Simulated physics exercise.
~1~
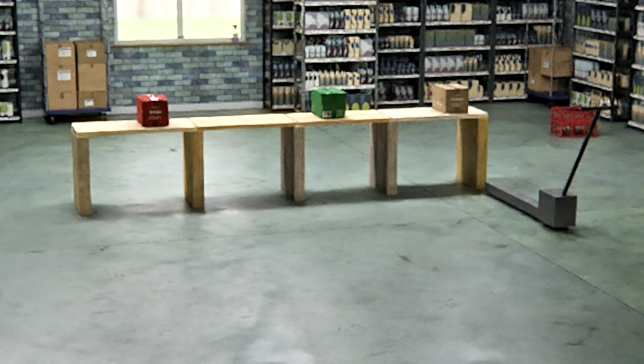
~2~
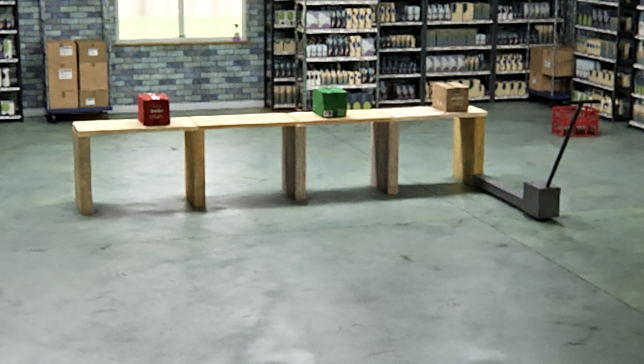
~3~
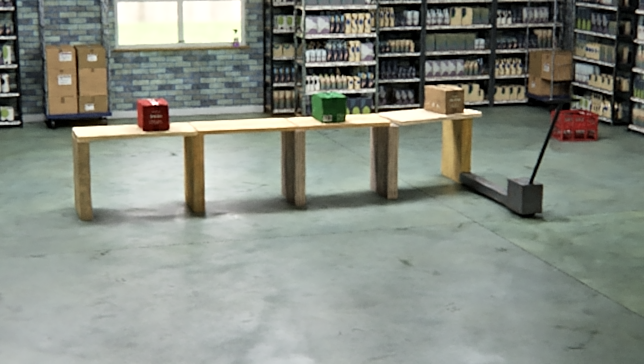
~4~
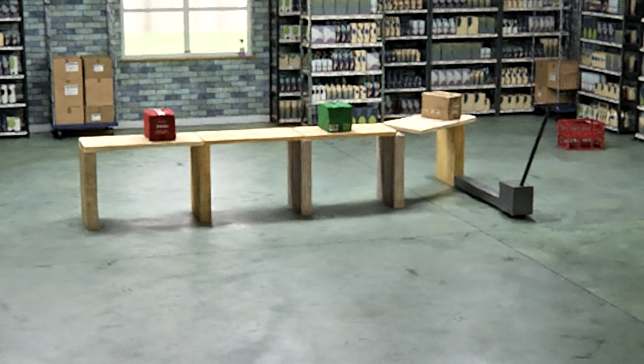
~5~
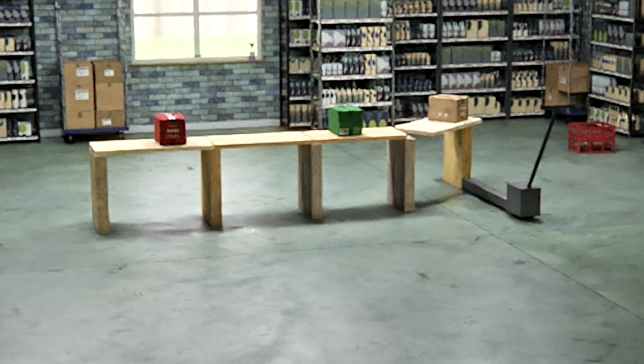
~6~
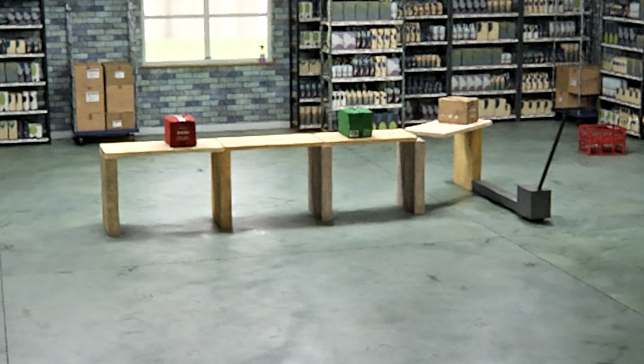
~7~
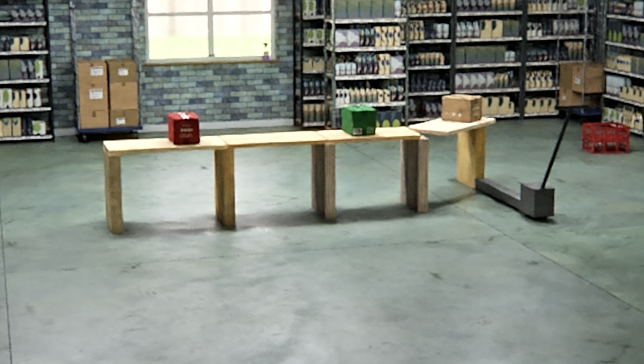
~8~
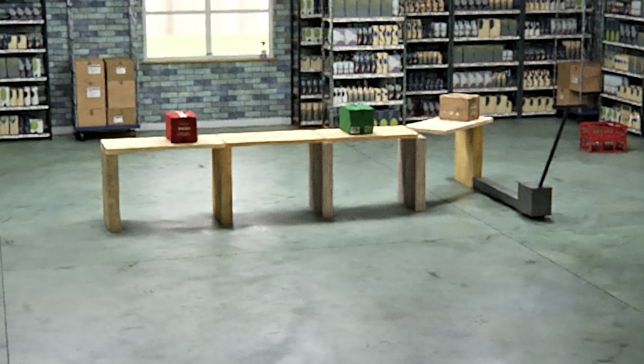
A low jack pushed the right-hand upright of a long wooden bench leftward, shifting the end board and its brown carton askew before stopping. Nothing fell, and the red and green cartons stayed put on the boards while the view drifted left.
